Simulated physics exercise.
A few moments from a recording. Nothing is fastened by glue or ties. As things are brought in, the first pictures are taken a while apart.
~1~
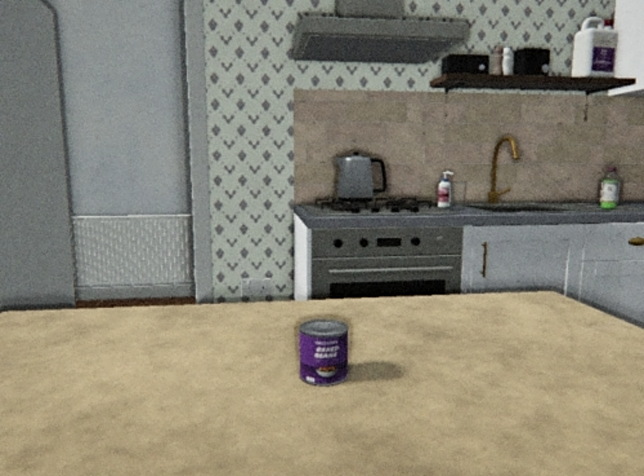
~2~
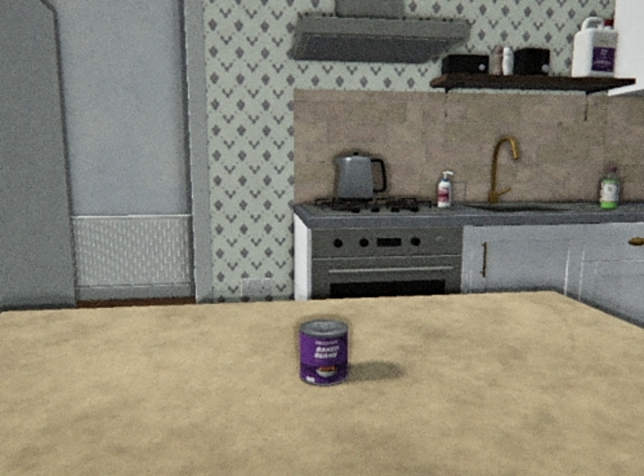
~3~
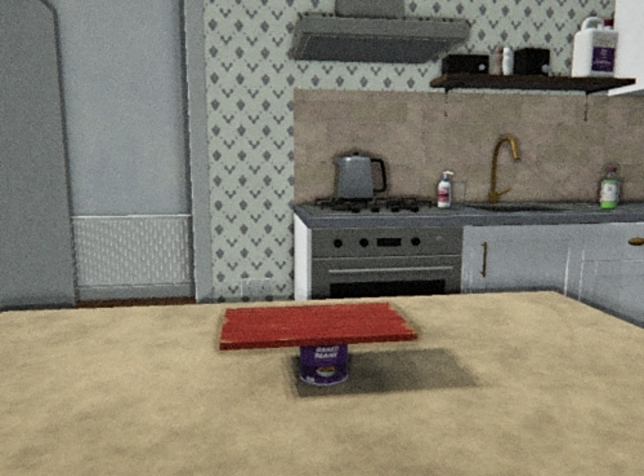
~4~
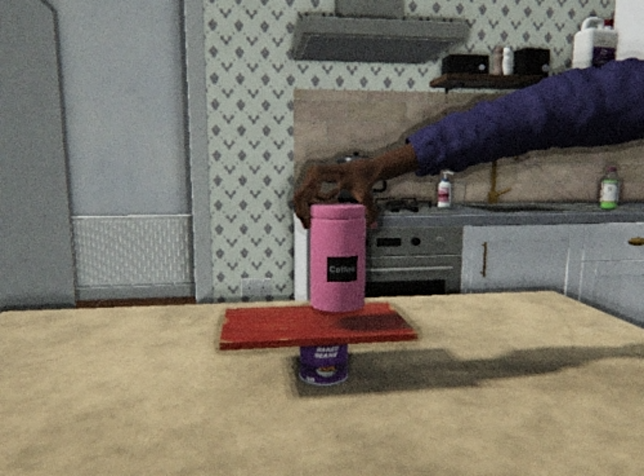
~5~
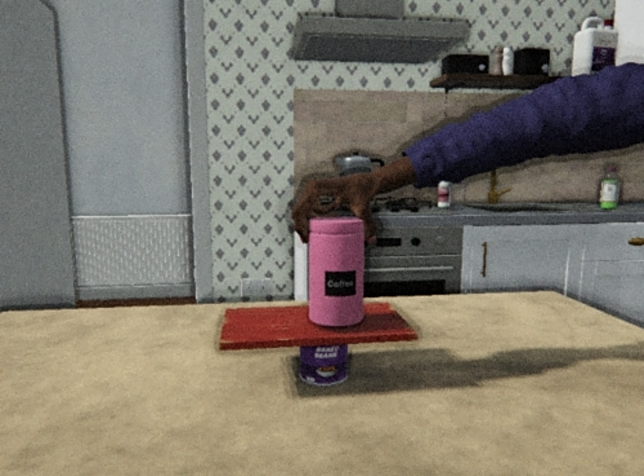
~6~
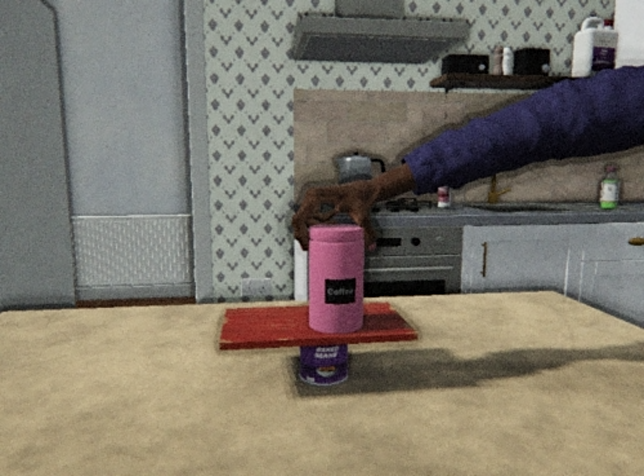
A kitchen with patterned wallpaper, a stove and a brass tap is seen from the front across a pale tabletop, the camera staying still. A small purple tin stands alone near the middle of the table, and then a flat red board lies across its top. A hand in a dark purple sleeve reaches in from the right, lowers a pink coffee jar onto the board, slightly right of centre, and keeps hold of it.
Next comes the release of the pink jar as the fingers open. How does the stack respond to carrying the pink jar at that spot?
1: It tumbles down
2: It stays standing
Answer: 2.
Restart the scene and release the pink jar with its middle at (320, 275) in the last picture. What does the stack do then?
After that, it remains intact.
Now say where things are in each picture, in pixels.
In the first picture, the last thing is not in view yet; purple tin (324, 351).
In the second picture, the last thing is not in view yet; purple tin (324, 351).
In the third picture, the last thing is not in view yet; purple tin (324, 351).
In the fourth picture, coming down; pink jar (338, 256); purple tin (324, 351).
In the fifth picture, coming down; pink jar (336, 269); purple tin (324, 351).
In the sixth picture, set down, still held; pink jar (336, 277); purple tin (324, 351).
Then, 0.50 s later than the last frame, all is still.
Then, 1.10 s later than the last frame, pink jar resting near (336, 278).
When it is over, all 3 as before. End places, in pixels of the last picture, pink jar near (336, 278). The stack keeps its balance.
